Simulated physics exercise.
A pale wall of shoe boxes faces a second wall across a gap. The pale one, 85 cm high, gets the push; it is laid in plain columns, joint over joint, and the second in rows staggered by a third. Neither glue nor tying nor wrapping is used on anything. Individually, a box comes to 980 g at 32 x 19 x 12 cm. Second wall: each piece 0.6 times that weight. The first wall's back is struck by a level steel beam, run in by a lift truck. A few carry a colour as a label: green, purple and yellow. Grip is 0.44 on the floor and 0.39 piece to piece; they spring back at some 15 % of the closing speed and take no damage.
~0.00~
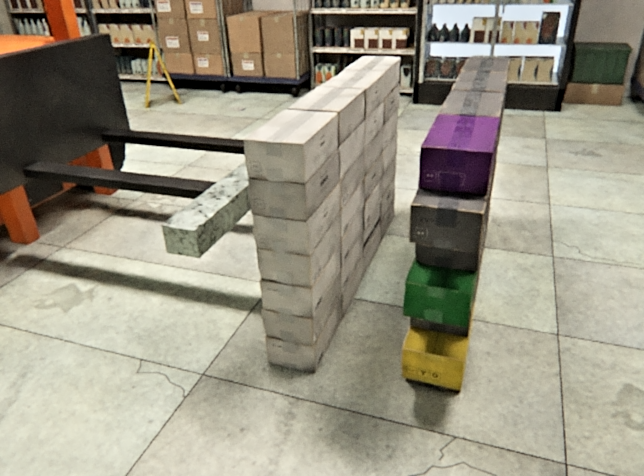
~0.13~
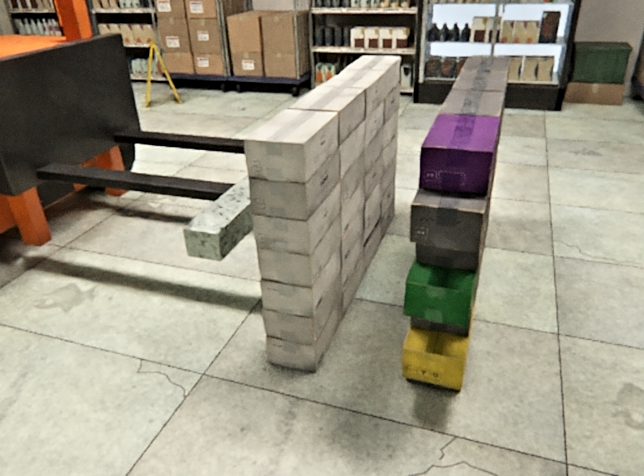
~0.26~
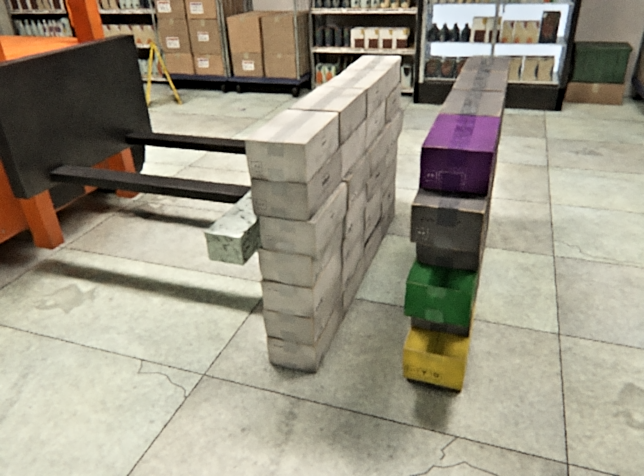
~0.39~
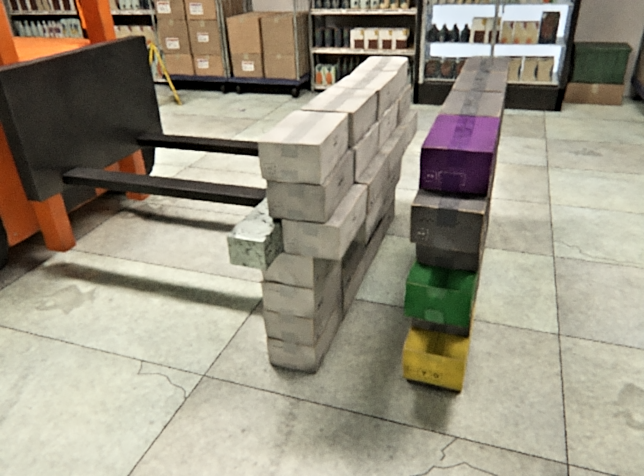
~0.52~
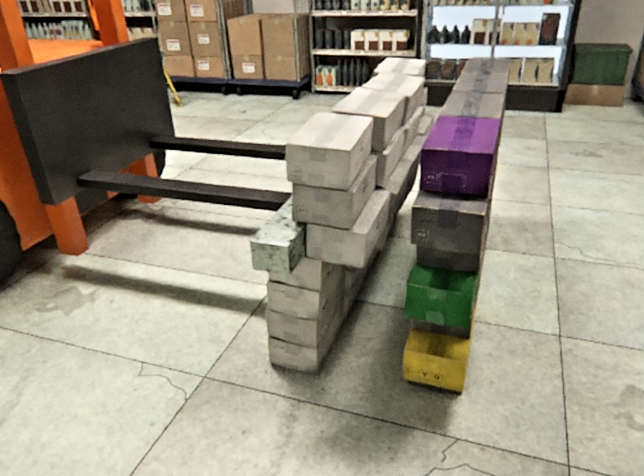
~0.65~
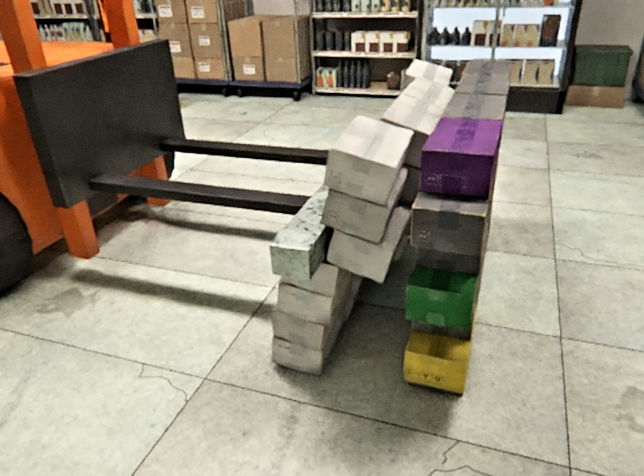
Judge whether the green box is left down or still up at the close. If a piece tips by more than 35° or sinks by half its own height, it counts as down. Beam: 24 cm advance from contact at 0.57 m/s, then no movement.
At the close the green box is down.
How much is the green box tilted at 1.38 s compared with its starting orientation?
Some 70°.
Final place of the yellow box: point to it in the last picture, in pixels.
About pixel (537, 382).
After 0.98 s, 17 of the pale wall down; none of the 28 boxes of the second wall down, 26 disturbed; green box 13° from how it stood; purple box 13° from how it stood.
After 1.38 s, 20 of the pale wall down; 25 of the 28 boxes of the second wall down; green box 67° from how it stood, 23 cm lower; yellow box 69° from how it stood, 7 cm lower.
In the end (2.6 s), 20 of the pale wall down; 24 of the 28 boxes of the second wall down; green box on its side; purple box upside down; yellow box on its side.
